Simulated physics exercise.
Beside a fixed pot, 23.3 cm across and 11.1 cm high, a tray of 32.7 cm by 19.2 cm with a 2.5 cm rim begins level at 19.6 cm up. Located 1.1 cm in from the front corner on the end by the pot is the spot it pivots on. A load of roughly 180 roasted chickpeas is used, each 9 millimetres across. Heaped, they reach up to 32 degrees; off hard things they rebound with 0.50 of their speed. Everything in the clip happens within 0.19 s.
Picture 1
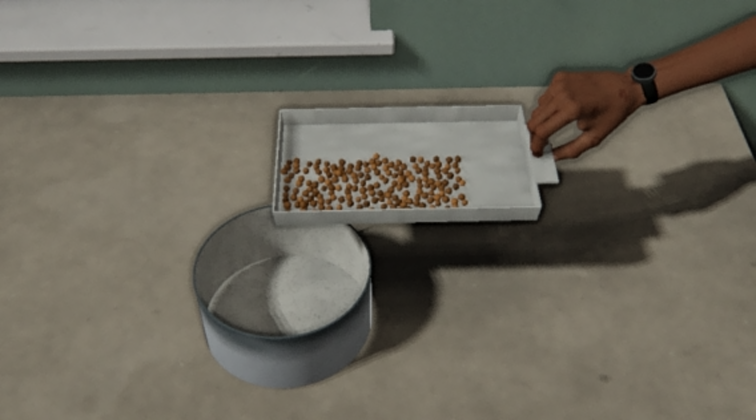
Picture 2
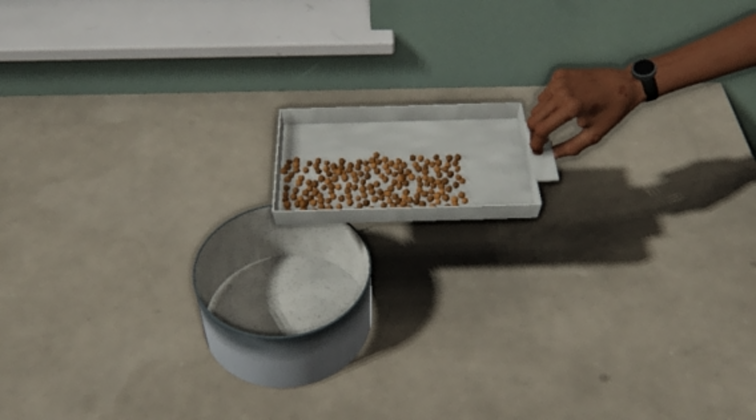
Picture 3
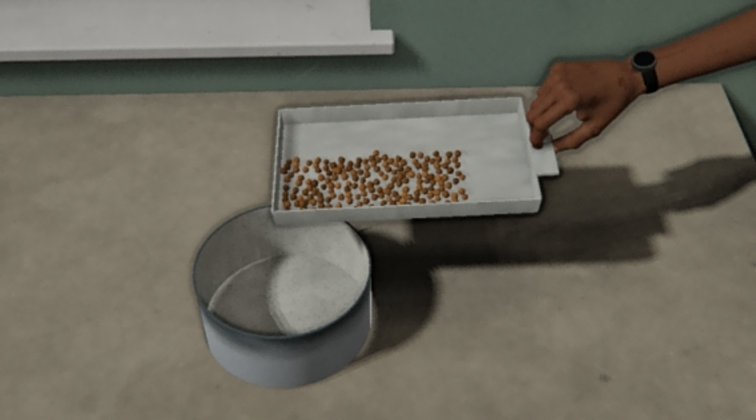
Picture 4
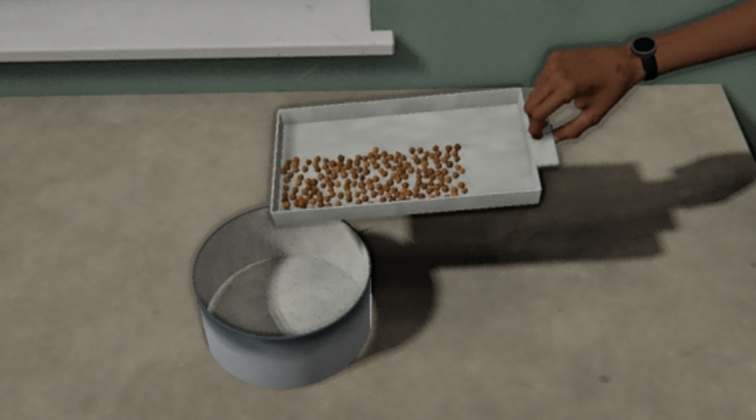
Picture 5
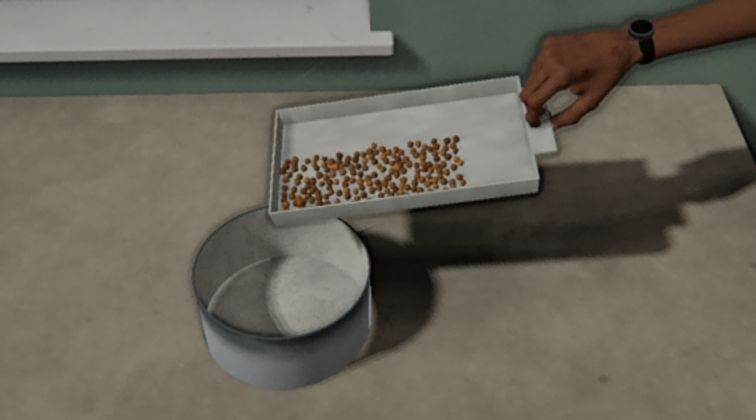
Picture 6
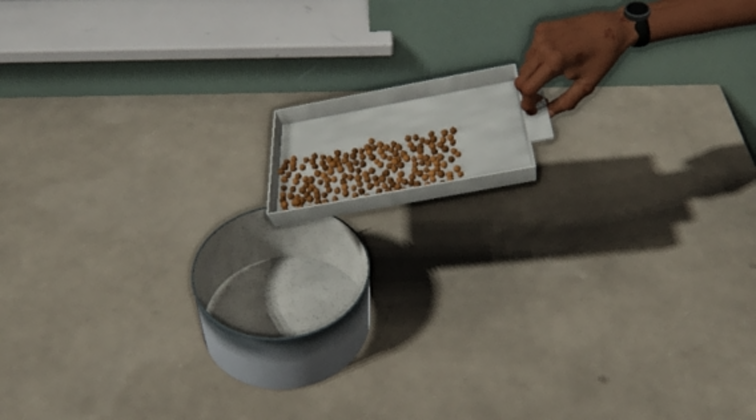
Over a round pot, a hand slowly raises the right end of a chickpea tray.
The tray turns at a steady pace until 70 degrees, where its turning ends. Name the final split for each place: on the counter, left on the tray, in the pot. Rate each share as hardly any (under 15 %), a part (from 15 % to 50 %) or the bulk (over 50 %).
Counter: Hardly any; left on the tray: The bulk; pot: Hardly any.
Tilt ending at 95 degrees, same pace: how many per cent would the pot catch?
Result: Close to 70 %.
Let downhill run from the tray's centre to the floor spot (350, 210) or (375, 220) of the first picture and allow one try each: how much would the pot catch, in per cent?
The share comes to roughly 0 in a hundred, then roughly 0 in a hundred.
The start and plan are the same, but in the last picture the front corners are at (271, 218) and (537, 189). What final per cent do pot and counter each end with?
Pot 0; counter 0.
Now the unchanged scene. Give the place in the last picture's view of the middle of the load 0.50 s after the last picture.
Close to pixel (289, 164).
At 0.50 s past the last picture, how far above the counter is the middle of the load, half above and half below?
Some 24 cm above the counter.
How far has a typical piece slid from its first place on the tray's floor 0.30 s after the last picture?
It has moved some 5 cm from its start.
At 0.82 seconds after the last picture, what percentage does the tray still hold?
95%, roughly.
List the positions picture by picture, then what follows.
The first frame shows tray tilt 0 degrees, front corners at (275, 210) and (538, 205); middle of the pieces at (377, 186); pot at (282, 267).
The second frame shows tray tilt 1 degrees, front corners at (275, 210) and (539, 203); middle of the pieces at (377, 184).
The third frame shows tray tilt 2 degrees, front corners at (274, 210) and (539, 197); middle of the pieces at (377, 182).
The fourth frame shows tray tilt 5 degrees, front corners at (273, 211) and (538, 188), lowest corner left front; middle of the pieces at (376, 179).
The fifth frame shows tray tilt 9 degrees, front corners at (271, 212) and (536, 177), lowest corner left front; middle of the pieces at (374, 175).
The sixth frame shows tray tilt 13 degrees, front corners at (269, 212) and (533, 165), lowest corner left front; middle of the pieces at (372, 171); pot at (281, 268).
Then, 0.30 s after the last picture, tilt 41 degrees; the tray holds 100 %, the pot 0 %.
Then, 0.50 s after the last picture, tilt 60 degrees; the tray holds 100 %, the pot 0 %.
Then, 0.82 s after the last picture, tilt 70 degrees; the tray holds 95 %, the pot 0 %.
In the end, counter 0 %, tray 95 %, pot 5 %.
